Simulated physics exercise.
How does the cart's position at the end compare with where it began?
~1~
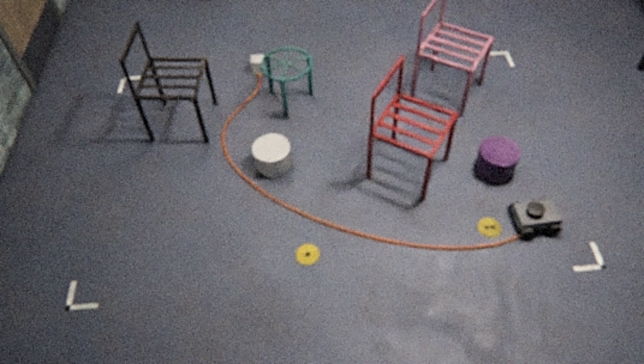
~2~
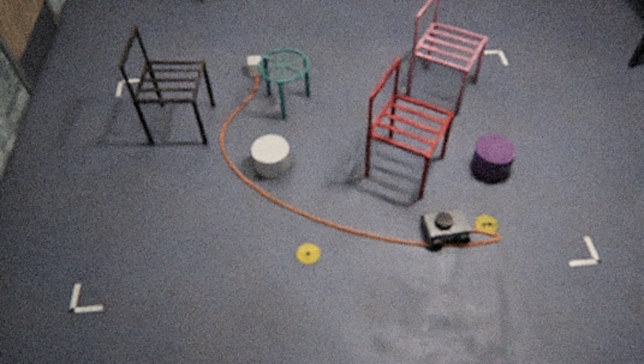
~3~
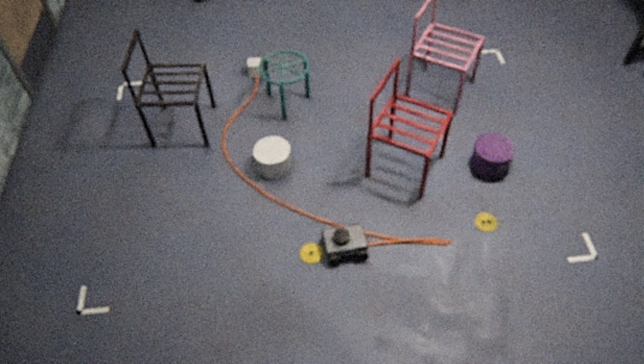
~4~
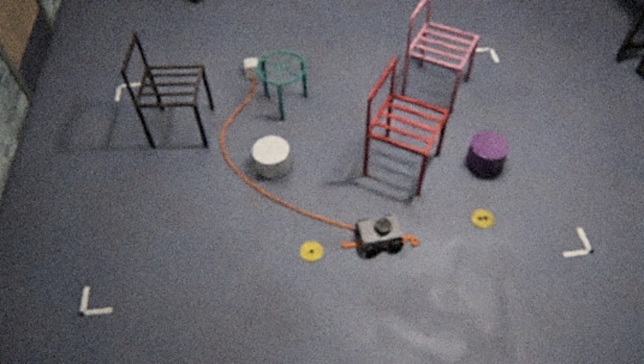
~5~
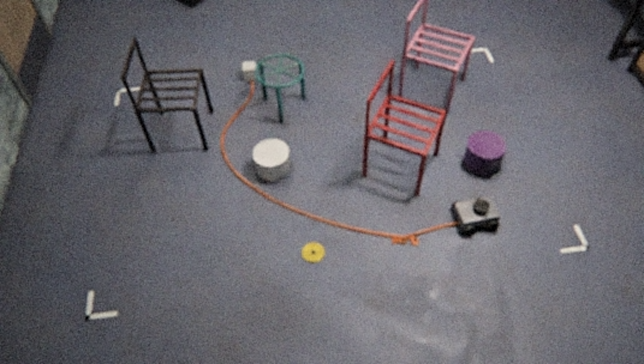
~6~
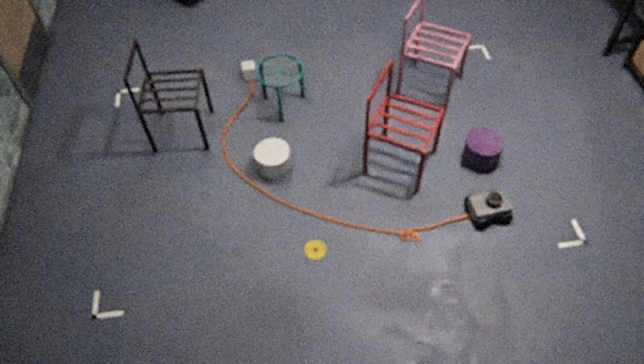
It begins to the right of the right-hand yellow mark and ends a little further left, over that mark and just below the purple bin.
